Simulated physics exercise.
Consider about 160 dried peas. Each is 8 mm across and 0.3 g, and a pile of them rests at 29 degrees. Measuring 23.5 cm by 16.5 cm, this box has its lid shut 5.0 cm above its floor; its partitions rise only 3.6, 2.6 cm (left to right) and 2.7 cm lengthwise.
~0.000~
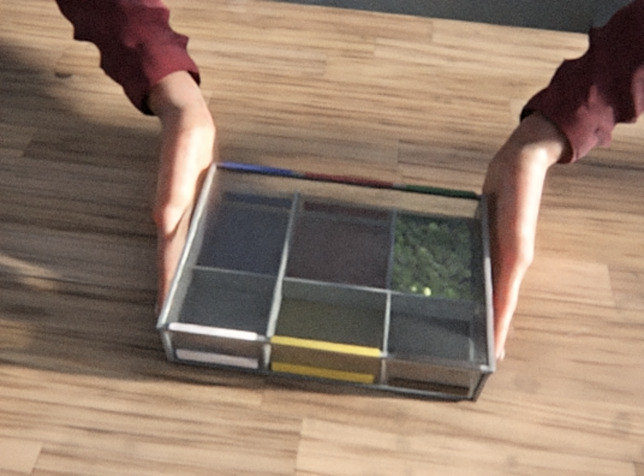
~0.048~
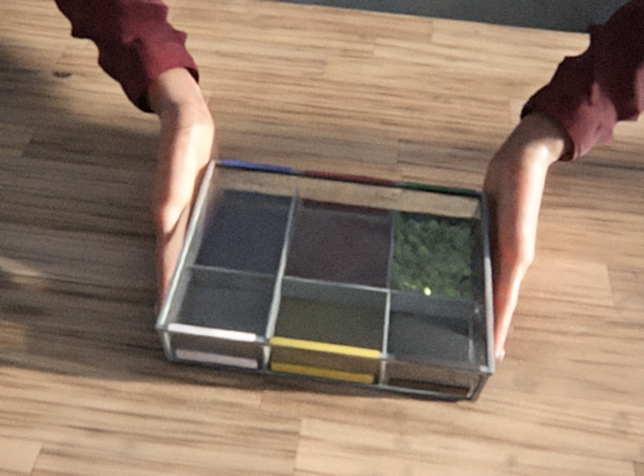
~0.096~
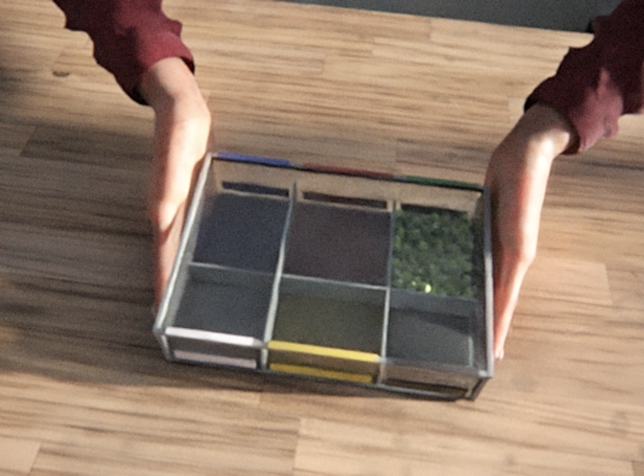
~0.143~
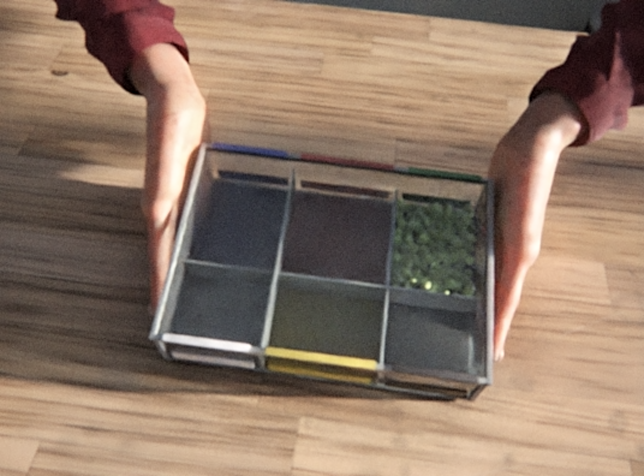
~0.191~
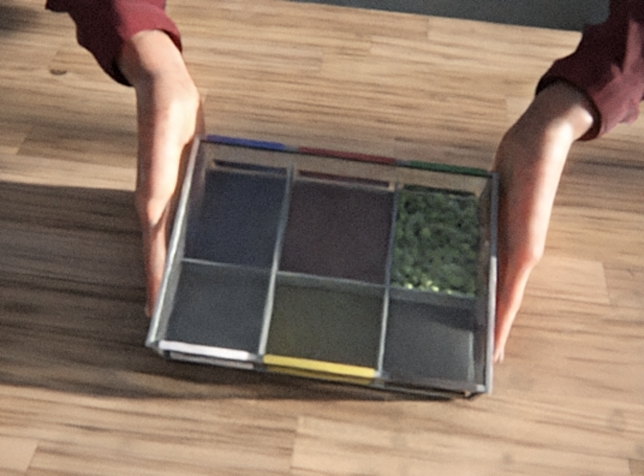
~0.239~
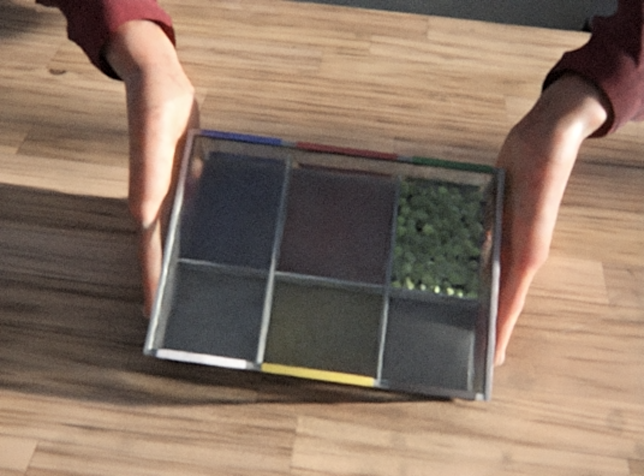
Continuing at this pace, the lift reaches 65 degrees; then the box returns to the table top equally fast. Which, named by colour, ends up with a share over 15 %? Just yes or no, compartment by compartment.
Red gets a no, blue gets a no, green gets a yes, yellow gets a no, white gets a no, black gets a yes.
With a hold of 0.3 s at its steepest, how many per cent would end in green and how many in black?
You'd end up with green at 80 per cent and black at 20 per cent.
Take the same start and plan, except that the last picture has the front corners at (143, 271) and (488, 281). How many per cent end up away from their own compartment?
Roughly 10 per cent.
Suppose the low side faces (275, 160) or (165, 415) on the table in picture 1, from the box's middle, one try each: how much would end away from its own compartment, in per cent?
I'd put it at about 10 per cent for the first tilt and about 50 per cent for the second.
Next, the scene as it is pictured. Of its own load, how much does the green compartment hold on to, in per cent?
Around 80 per cent of it.
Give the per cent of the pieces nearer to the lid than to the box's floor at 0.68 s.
20 %.
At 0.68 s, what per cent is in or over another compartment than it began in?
Roughly 15 percent.
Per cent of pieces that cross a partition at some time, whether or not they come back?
Around 20 in a hundred.
After 0.68 s, tilt 62 degrees; green 85 %, black 10 %.
After 0.97 s, tilt 24 degrees; green 80 %, black 20 %.
After 1.36 s, tilt 0 degrees; green 80 %, black 20 %.
At rest (2.0 s), red 0 %, blue 0 %, green 80 %, yellow 0 %, white 0 %, black 20 %.
